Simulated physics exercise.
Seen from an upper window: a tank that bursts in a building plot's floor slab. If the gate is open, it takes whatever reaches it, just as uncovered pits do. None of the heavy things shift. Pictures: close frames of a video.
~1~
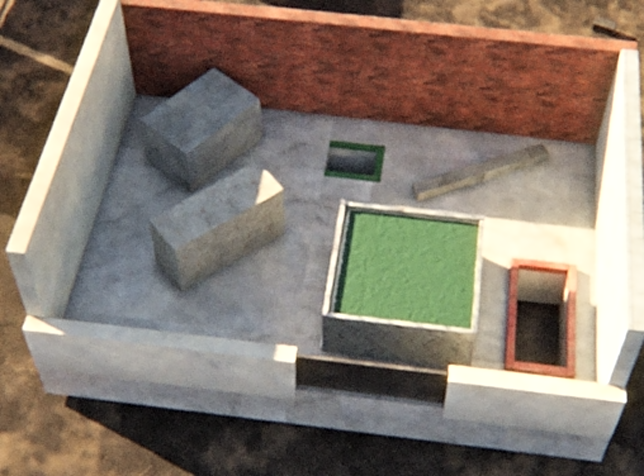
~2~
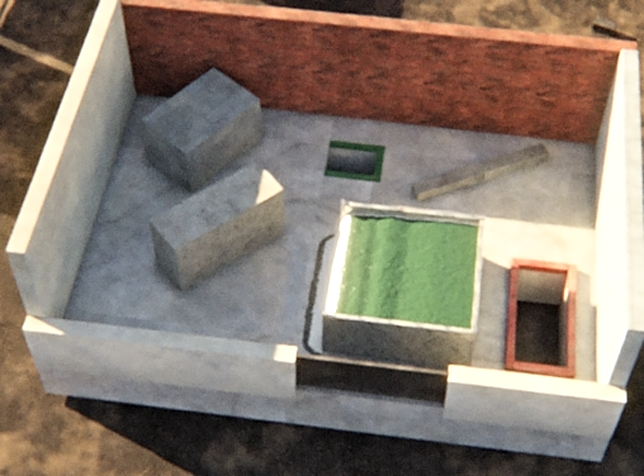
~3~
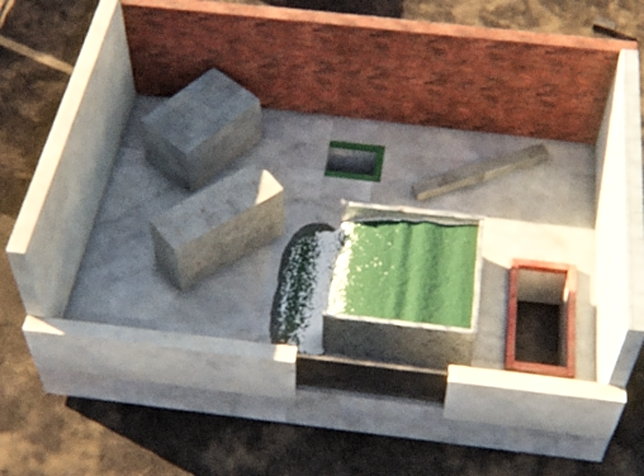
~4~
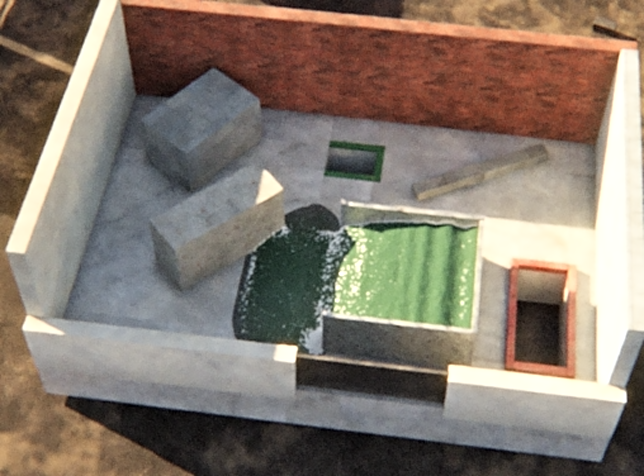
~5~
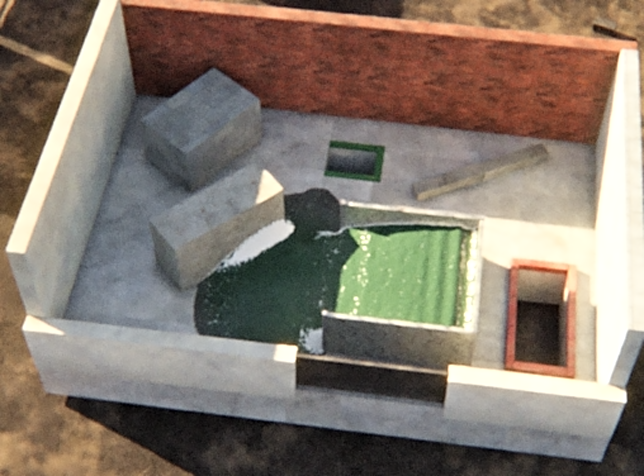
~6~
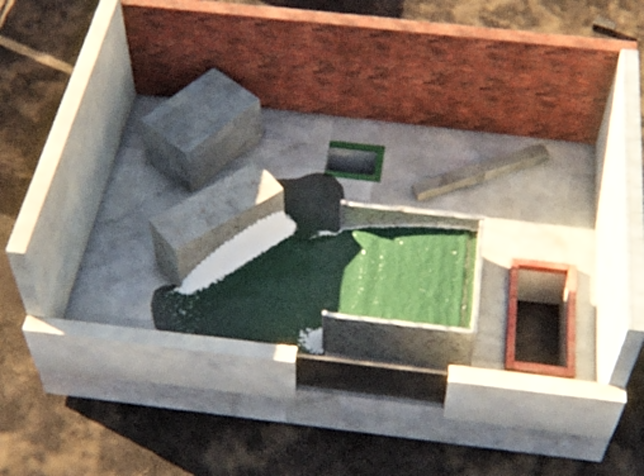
The footage shows a walled concrete plot with a square tank of green water, whose left side opens; the water pours out leftward, spreads across the slab, and foams white along a nearby block as the tank's level drops.
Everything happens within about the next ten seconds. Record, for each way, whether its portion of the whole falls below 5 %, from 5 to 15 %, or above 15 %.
Recorded: The gate: Below 5 %; the red pit: Below 5 %; the green pit: Above 15 %.
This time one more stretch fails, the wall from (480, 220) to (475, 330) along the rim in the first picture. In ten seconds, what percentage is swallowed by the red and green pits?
Lab note - share by pit: Red 55 %, green 2 %.
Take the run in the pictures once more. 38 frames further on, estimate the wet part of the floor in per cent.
It comes to roughly 80 in a hundred.
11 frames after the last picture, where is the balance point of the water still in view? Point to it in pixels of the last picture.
I'd mark it close to (260, 292).
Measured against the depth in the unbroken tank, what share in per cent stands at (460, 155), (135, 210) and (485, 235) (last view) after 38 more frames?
Roughly 8 per cent, 20 per cent and 0 per cent.
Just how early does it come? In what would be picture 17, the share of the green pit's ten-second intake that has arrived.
Roughly 5 percent.
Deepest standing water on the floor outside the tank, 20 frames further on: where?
Close to (136, 96), I'd say.
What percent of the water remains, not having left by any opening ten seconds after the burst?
I'd say roughly 82 percent.
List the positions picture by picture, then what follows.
The first picture shows still water in the water tank at (406, 268).
In the second picture, the front is at a hidden place, out from the gap at (336, 280).
In the third picture, the front is at a hidden place, out from the gap at (336, 284).
In the fourth picture, the front is at a hidden place, out from the gap at (336, 285).
In the fifth picture, the front is at (200, 320), out from the gap at (336, 285).
In the sixth picture, the front is at (158, 308), out from the gap at (336, 286).
A moment on, water covers 30 % of the floor; the gate 0 %, the red pit 0 %, the green pit 0 %.
Next, water covers 45 % of the floor; the gate 0 %, the red pit 0 %, the green pit 1 %.
Then, water covers 65 % of the floor; the gate 0 %, the red pit 0 %, the green pit 2 %.
Later, water covers 80 % of the floor; the gate 0 %, the red pit 0 %, the green pit 10 %.
In the end, water covers 95 % of the floor; the gate 0 %, the red pit 0 %, the green pit 18 %.
